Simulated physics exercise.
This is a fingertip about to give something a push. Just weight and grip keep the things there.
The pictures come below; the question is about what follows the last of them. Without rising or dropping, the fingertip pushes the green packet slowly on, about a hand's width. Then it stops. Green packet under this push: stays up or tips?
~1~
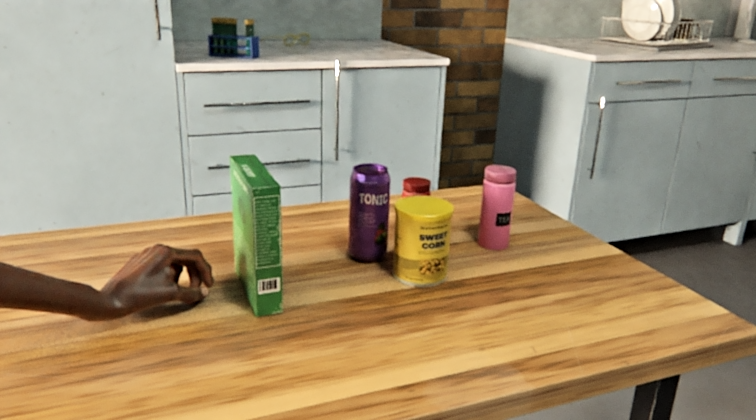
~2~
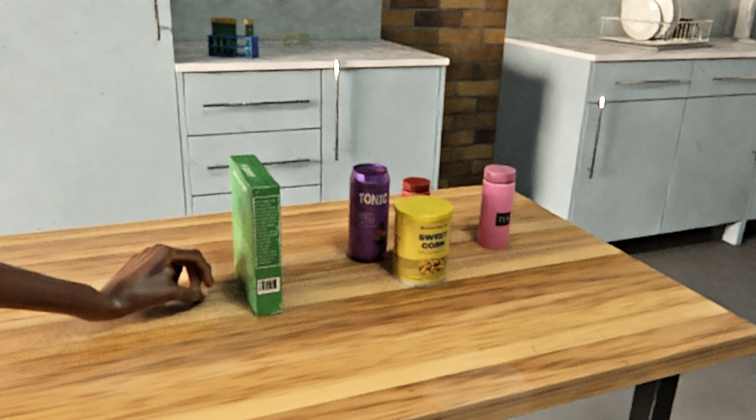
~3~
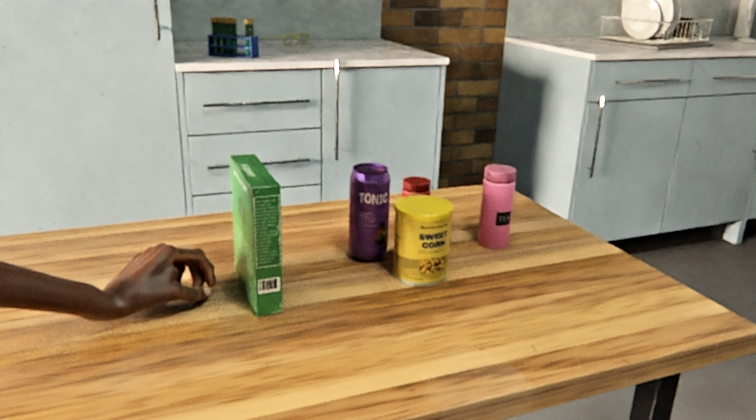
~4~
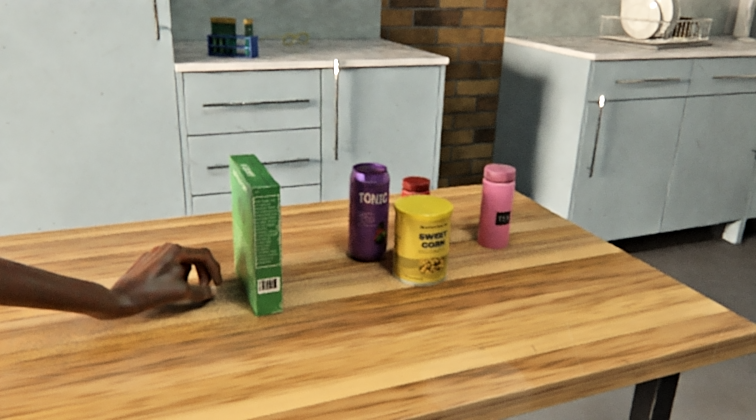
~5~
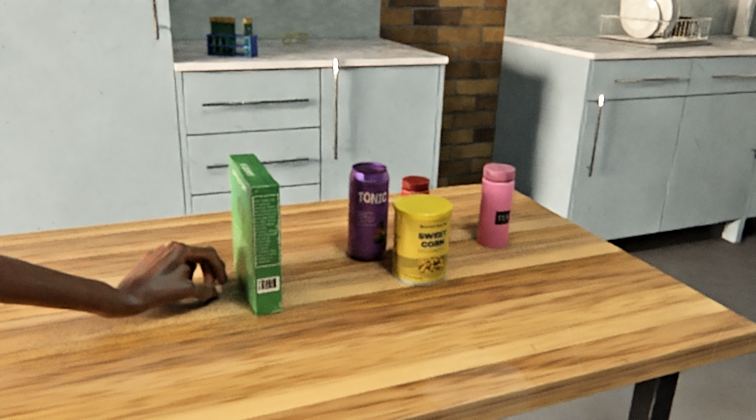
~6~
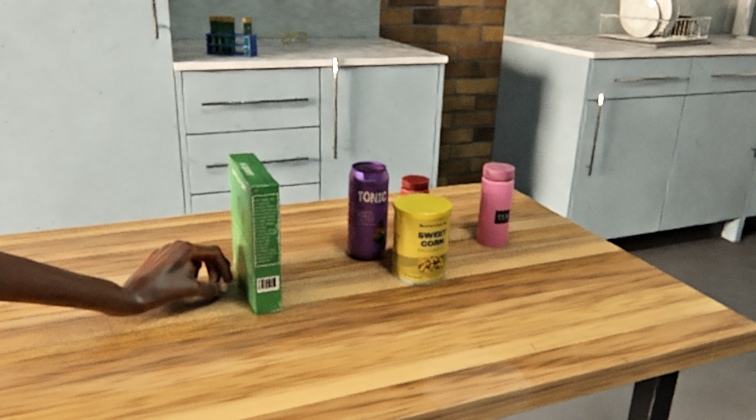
Holds up.
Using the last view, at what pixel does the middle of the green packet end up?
The object ends up somewhere near (339, 220).
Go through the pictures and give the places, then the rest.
The first picture shows green packet (256, 233).
The second picture shows green packet (255, 232).
The third picture shows green packet (256, 232).
The fourth picture shows green packet (255, 232).
The fifth picture shows green packet (255, 232).
The sixth picture shows green packet (255, 231).
Then, 0.30 s after the last picture, green packet slid a little near (268, 229).
Then, 0.60 s after the last picture, green packet slid a little near (293, 226).
Then, 0.80 s after the last picture, green packet slid a little near (310, 224).
Then, 1.10 s after the last picture, green packet slid about its own width near (334, 221).
At rest, moved from the start, green packet. Seen from the same camera at the end, green packet near (339, 220).
